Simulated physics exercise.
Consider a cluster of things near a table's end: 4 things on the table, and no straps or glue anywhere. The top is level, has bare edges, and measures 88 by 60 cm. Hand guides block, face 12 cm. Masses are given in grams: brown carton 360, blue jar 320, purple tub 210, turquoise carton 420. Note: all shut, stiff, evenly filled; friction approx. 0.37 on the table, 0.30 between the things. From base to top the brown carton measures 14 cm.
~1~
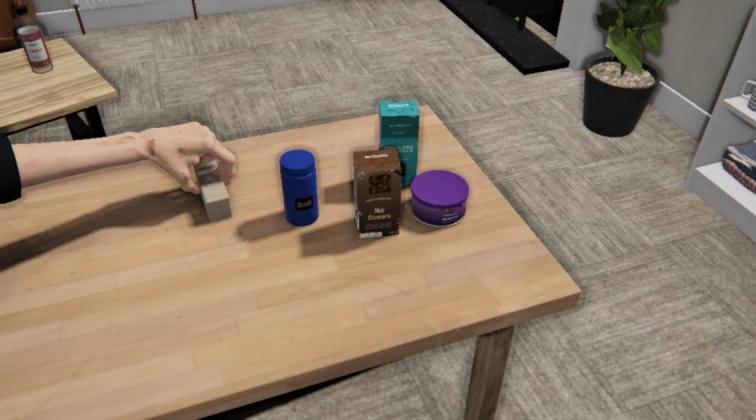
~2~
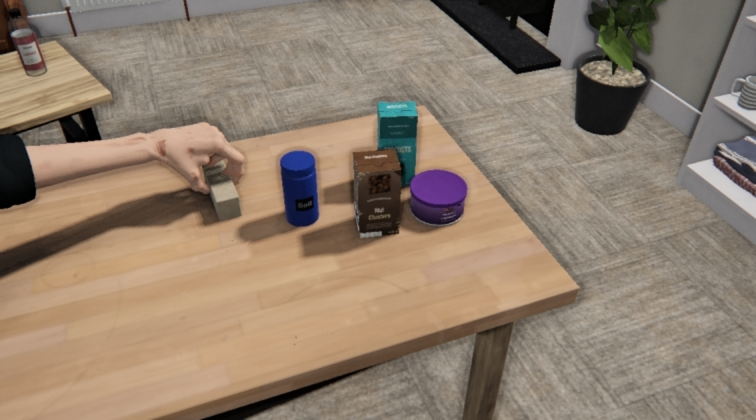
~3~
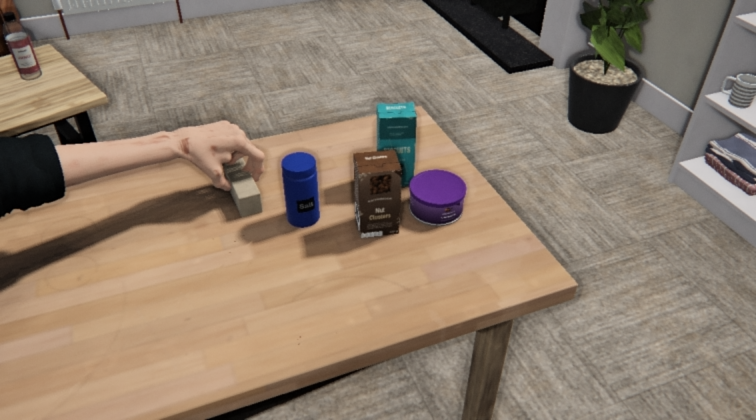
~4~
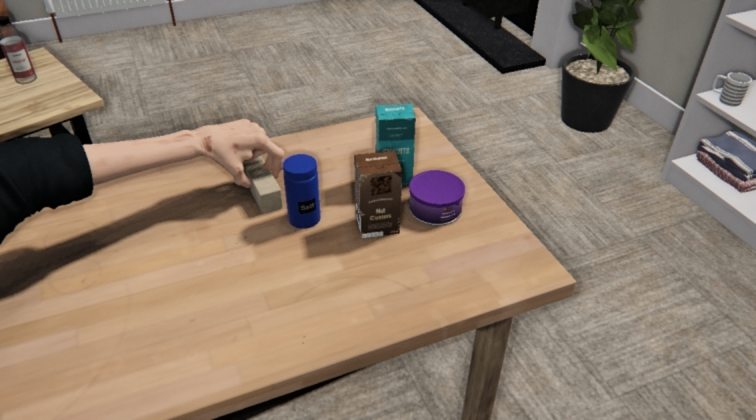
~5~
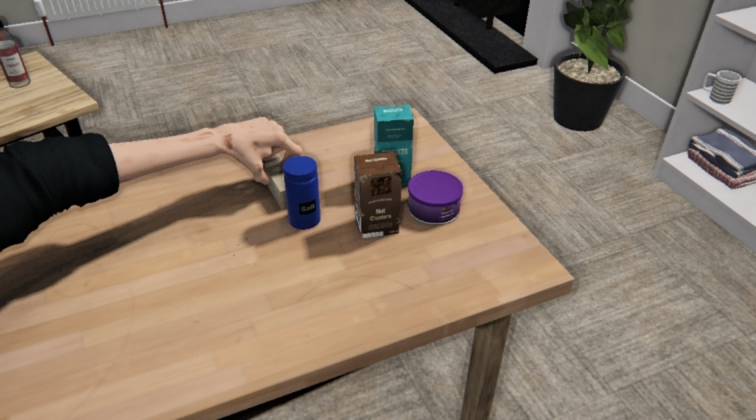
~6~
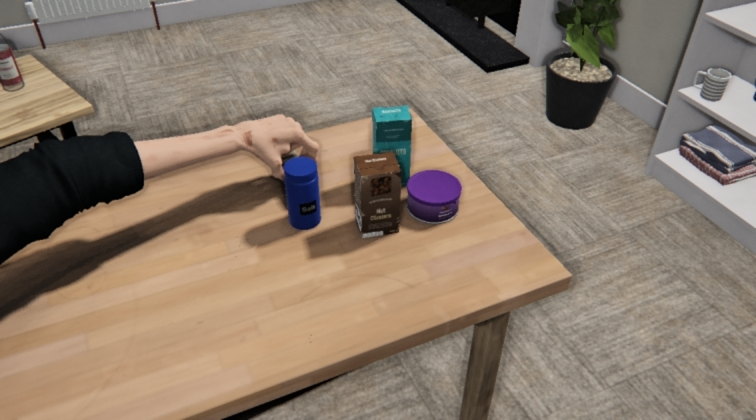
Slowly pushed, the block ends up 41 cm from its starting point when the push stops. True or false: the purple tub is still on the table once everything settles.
True.
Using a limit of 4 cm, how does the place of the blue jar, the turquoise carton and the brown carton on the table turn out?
Blue jar: Remains in place; turquoise carton: Is displaced; brown carton: Remains in place.
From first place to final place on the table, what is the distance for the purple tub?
It ends about 0 centimetres from where it started.
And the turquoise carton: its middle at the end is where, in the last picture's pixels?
Resting point, approx. (447, 143) px.
Then, 0.60 s past the last view, block slid 27 cm.
Then, 0.90 s past the last view, block slid 32 cm; turquoise carton shifted 4 cm.
Then, 1.20 s past the last view, block slid 38 cm; turquoise carton shifted 9 cm.
Finally, not toppled but over 4 cm from the start, turquoise carton; the other 3 still in place (within 4 cm). Final places as that camera would see them, purple tub near (434, 197).
